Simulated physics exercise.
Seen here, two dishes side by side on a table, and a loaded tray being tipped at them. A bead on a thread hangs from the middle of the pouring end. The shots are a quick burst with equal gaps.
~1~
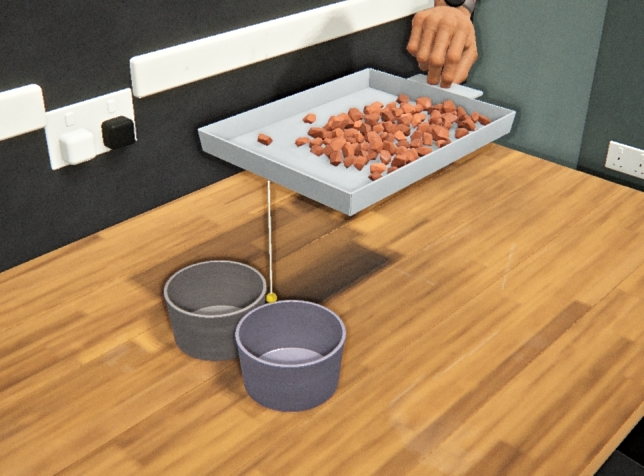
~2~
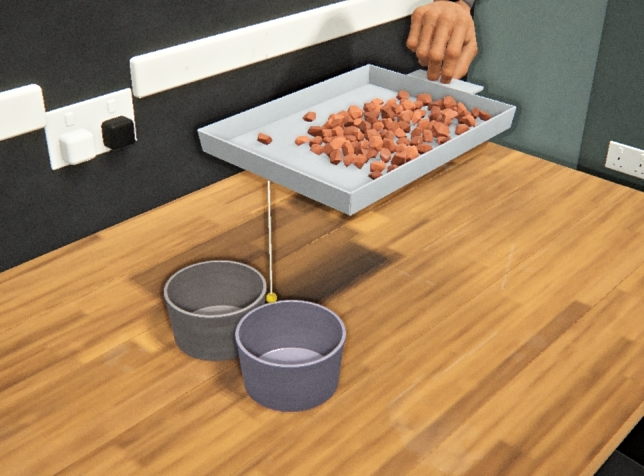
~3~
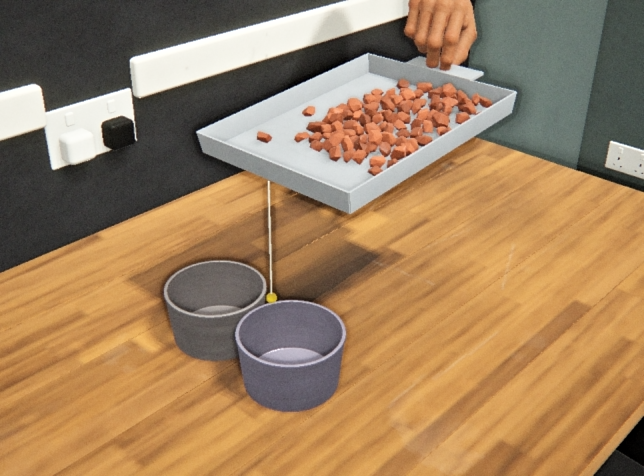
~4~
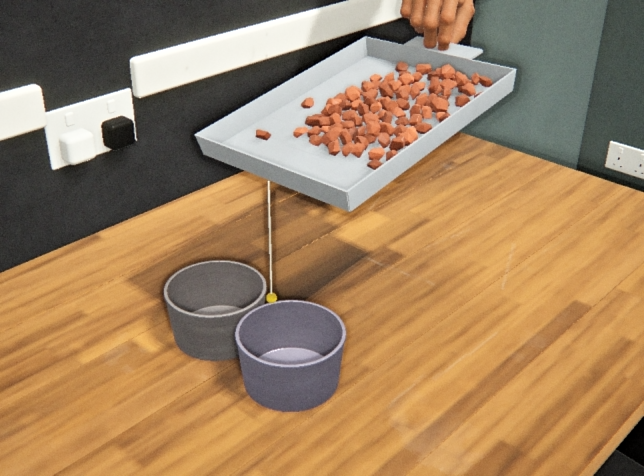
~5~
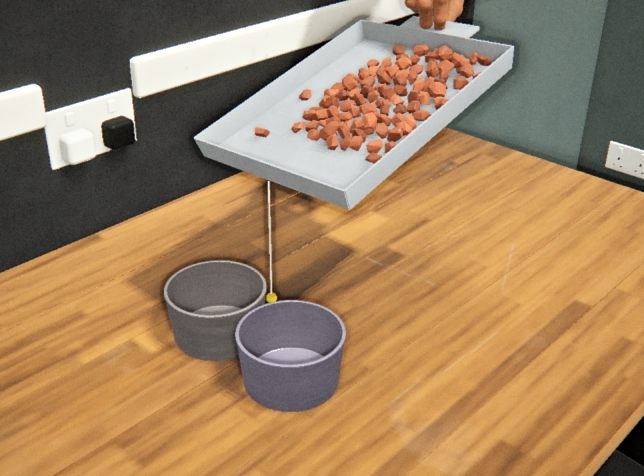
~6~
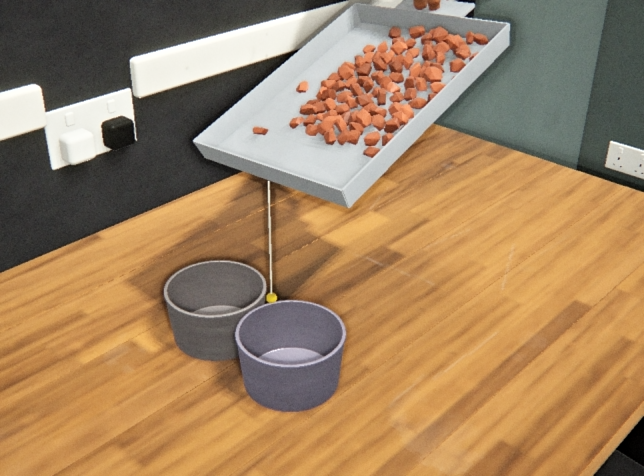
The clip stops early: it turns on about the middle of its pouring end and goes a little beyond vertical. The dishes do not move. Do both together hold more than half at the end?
Caught overall: Less than half.
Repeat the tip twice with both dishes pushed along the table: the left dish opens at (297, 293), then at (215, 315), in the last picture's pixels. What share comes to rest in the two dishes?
About 0 and 50 per cent.
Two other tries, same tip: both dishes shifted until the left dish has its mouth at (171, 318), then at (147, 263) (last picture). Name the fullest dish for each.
The first try: The left-hand dish. The second: The right one.
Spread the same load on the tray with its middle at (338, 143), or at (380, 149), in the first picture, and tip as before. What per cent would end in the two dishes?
First some 30, then 40 per cent.
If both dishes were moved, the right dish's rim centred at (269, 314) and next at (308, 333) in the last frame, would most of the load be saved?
At the first place not half, at the second under half.
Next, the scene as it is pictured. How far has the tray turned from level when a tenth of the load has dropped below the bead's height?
Near 80 degrees.
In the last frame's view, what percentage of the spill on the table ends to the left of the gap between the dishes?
Some 90 per cent.
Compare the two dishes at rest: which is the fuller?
That is the left one.
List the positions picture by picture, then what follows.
In the first picture, corners of the pouring end at (202, 129) and (351, 192), level; middle of the load at (394, 131), bits of crushed brick; left dish at (178, 327); right dish at (253, 376); bead on its thread at (272, 298).
In the second picture, corners of the pouring end at (202, 130) and (350, 191), level; middle of the load at (394, 128).
In the third picture, corners of the pouring end at (201, 131) and (349, 190), tipped barely, lowest at the left corner; middle of the load at (394, 120).
In the fourth picture, corners of the pouring end at (199, 134) and (347, 189), tipped a little, lowest at the left corner; middle of the load at (392, 107).
In the fifth picture, corners of the pouring end at (198, 137) and (344, 188), tipped clearly, lowest at the left corner; middle of the load at (390, 95).
In the sixth picture, corners of the pouring end at (197, 140) and (342, 187), tipped clearly, lowest at the left corner; middle of the load at (385, 83); left dish at (178, 327); right dish at (253, 376).
Soon, tray tipped steeply; nearly all on the tray; a stray few in the air.
A while on, tray tipped past a quarter turn; about a third on the tray; a small part in the left dish; about half outside both; a small part in the air.
Towards the end, tray tipped past a quarter turn; a stray few in the right dish; about a third in the left dish; about two thirds outside both.
Finally, tray tipped past a quarter turn; a stray few in the right dish; about a third in the left dish; about two thirds outside both.
